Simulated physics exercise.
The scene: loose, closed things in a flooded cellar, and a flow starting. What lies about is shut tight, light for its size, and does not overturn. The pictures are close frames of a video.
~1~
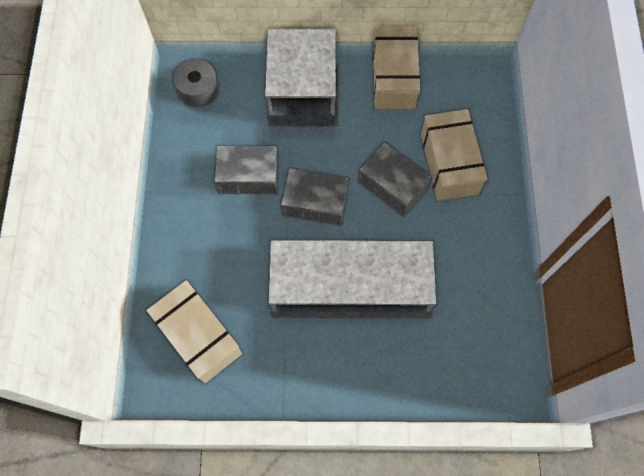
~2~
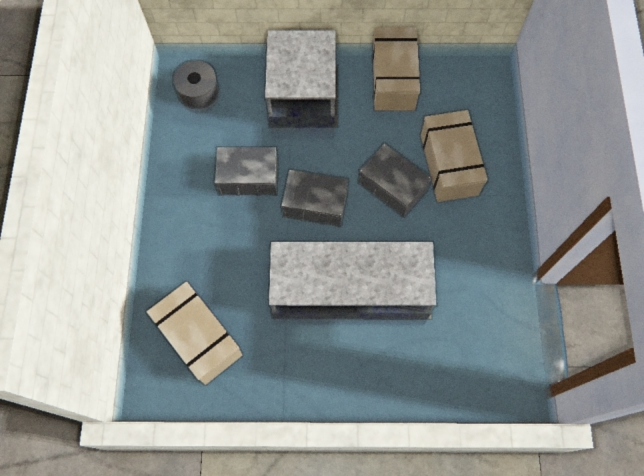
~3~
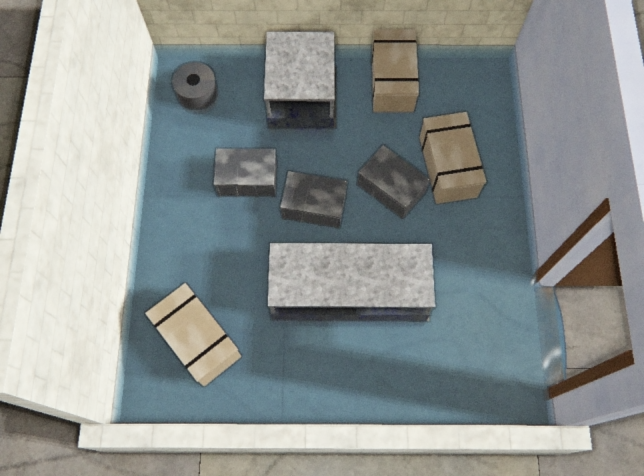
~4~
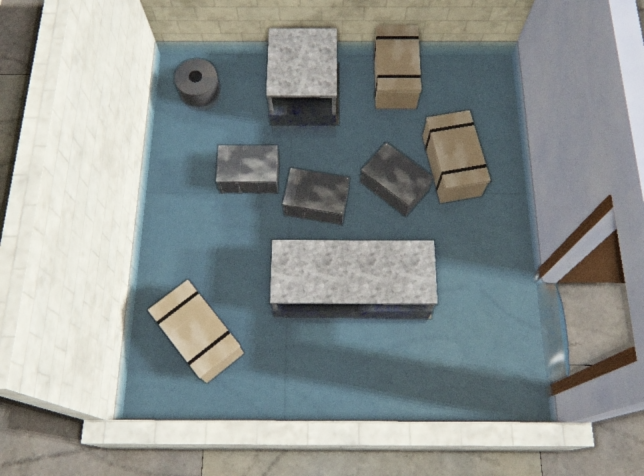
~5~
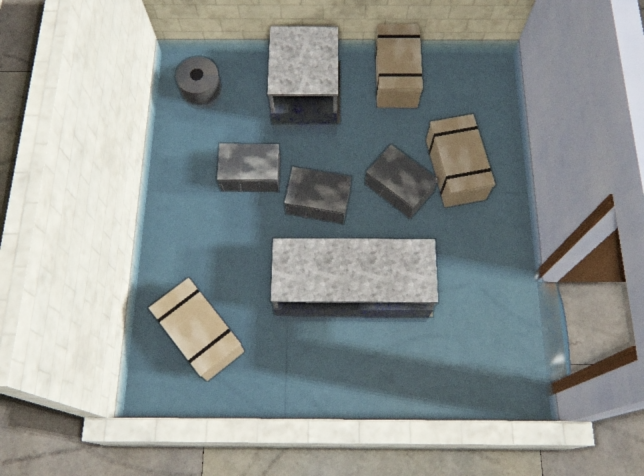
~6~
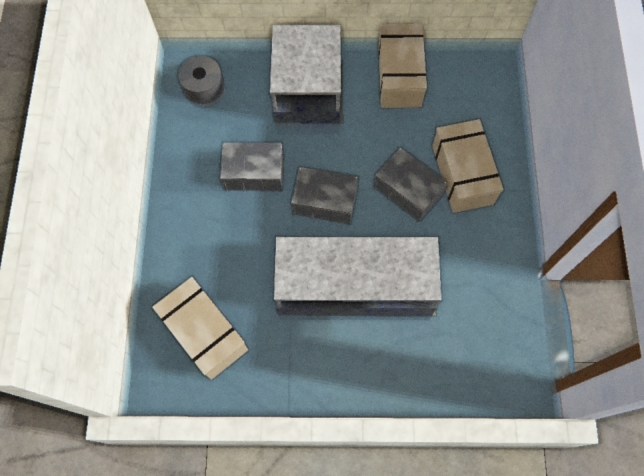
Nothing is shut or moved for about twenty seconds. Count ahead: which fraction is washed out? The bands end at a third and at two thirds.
It is between one and two thirds.
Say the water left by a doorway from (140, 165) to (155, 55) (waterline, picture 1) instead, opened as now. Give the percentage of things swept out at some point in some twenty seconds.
Some 90 per cent.
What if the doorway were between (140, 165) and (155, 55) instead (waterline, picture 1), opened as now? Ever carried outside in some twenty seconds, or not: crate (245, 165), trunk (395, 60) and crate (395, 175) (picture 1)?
In that order: Out, kept in, yes.
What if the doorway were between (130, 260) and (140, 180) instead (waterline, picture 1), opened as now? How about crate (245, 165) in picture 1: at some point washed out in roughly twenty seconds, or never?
Verdict: Out.
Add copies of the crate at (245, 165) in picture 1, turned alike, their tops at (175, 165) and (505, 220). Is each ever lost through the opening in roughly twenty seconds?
In that order: No, through.
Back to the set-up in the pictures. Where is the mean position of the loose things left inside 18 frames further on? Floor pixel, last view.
Close to (363, 228).
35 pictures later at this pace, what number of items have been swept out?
4 of them.
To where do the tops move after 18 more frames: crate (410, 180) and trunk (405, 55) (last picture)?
At about (536, 350) and (429, 84).
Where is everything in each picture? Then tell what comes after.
The first frame shows a trunk at (456, 147), afloat; a crate at (395, 173) floats; 0 of 7 have shifted.
The second frame shows a trunk at (456, 148) floats; a crate at (395, 174), afloat; 0 of 7 have shifted.
The third frame shows a trunk at (455, 149) floats; a crate at (394, 176), afloat; 0 of 7 have shifted.
The fourth frame shows a trunk at (458, 148) floats; a crate at (397, 173) floats; 0 of 7 have shifted.
The fifth frame shows a trunk at (462, 152), afloat, close to its start; a crate at (402, 175) floats, close to its start; 2 of 7 have shifted.
The sixth frame shows a trunk at (470, 158), afloat, close to its start; a crate at (411, 179) floats, close to its start; 2 of 7 have shifted.
A moment on, 0 of 7 are out; 7 afloat.
Next, 1 of 7 are out; 6 afloat.
Later, 4 of 7 are out; 3 afloat.
In the end, 4 of 7 are out; 3 afloat.
